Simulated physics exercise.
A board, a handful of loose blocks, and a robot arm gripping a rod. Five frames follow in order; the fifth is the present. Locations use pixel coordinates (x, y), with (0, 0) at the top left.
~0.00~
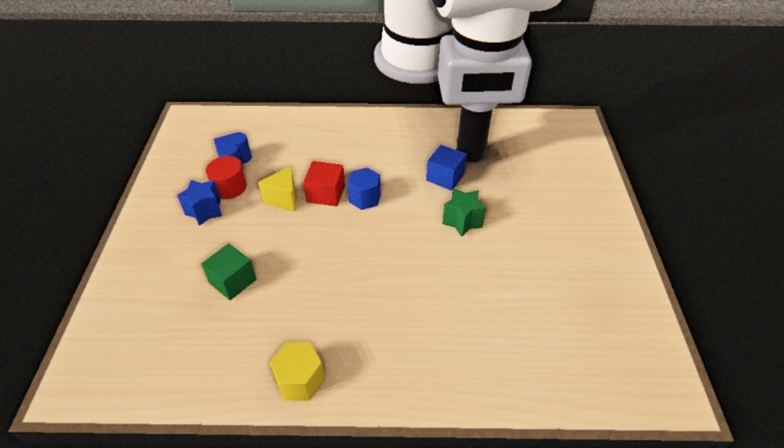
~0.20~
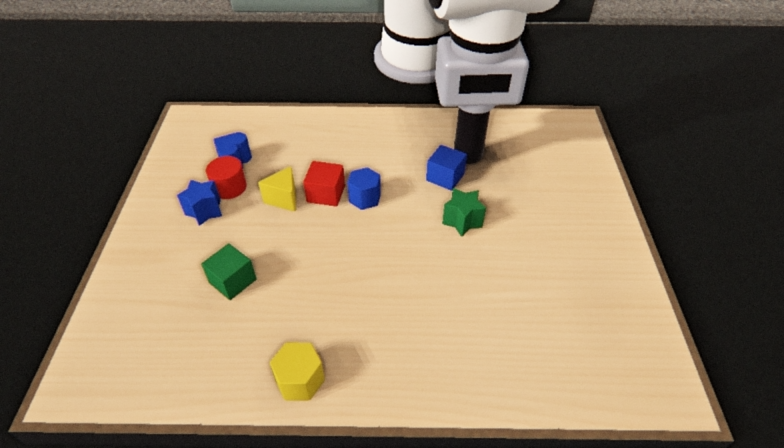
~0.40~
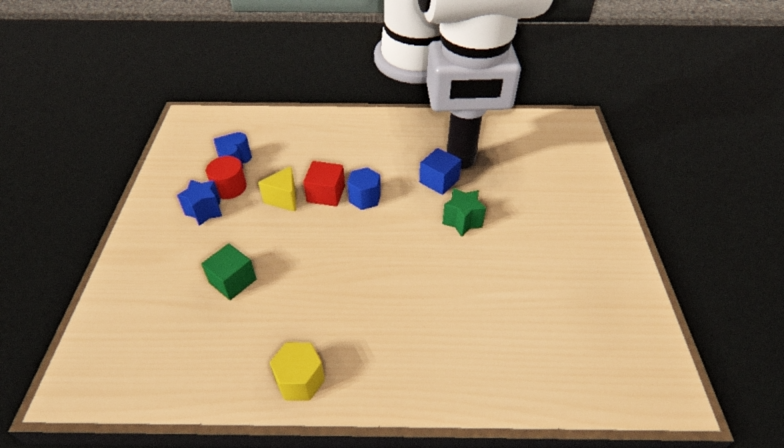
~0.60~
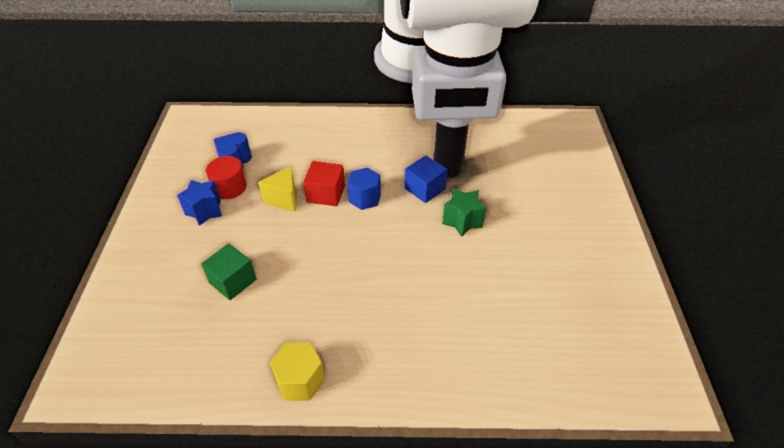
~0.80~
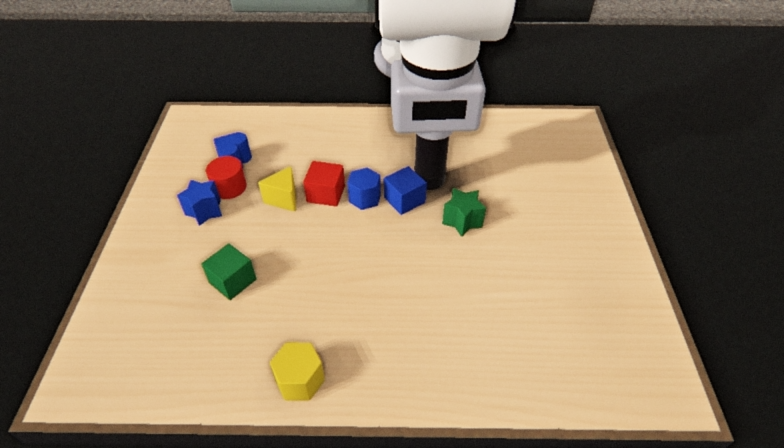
A white and grey robot arm holds a black rod upright at the far side of a pale wooden board, seen from above and in front by a still camera. Red, blue, yellow and green blocks lie mostly across the upper left, with a yellow hexagon near the front. After barely moving, the rod pushes a blue cube left and slightly nearer, up beside the blue hexagon.
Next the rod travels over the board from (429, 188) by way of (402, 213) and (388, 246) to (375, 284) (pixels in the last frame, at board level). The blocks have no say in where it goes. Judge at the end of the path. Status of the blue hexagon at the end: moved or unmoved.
Shifted.
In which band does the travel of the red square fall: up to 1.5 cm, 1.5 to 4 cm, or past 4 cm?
I'd go with under 1.5 cm for this block.
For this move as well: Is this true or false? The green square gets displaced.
The statement is false.
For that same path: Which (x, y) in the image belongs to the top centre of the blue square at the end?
Put as a pixel place, it's (358, 210).
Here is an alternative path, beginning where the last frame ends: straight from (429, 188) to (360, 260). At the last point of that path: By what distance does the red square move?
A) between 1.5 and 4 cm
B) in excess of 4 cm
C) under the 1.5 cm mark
It's C.
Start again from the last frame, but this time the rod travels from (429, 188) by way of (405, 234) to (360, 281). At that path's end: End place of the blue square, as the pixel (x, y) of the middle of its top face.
It should be at (381, 194) by then.
What follows on the original path. One third of the way, rod at (402, 206); red square at (321, 172); blue hexagon at (352, 181), turned 35° clockwise; blue square at (372, 203), turned 20° clockwise.
Two thirds of the way, rod at (388, 239); red square at (321, 172); blue hexagon at (352, 181), turned 35° clockwise; blue square at (358, 210), turned 45° clockwise.
At the end, rod at (375, 277); green square still; red square at (321, 172); blue hexagon at (352, 181), turned 35° clockwise; blue square at (358, 210), turned 45° clockwise; green star block still.
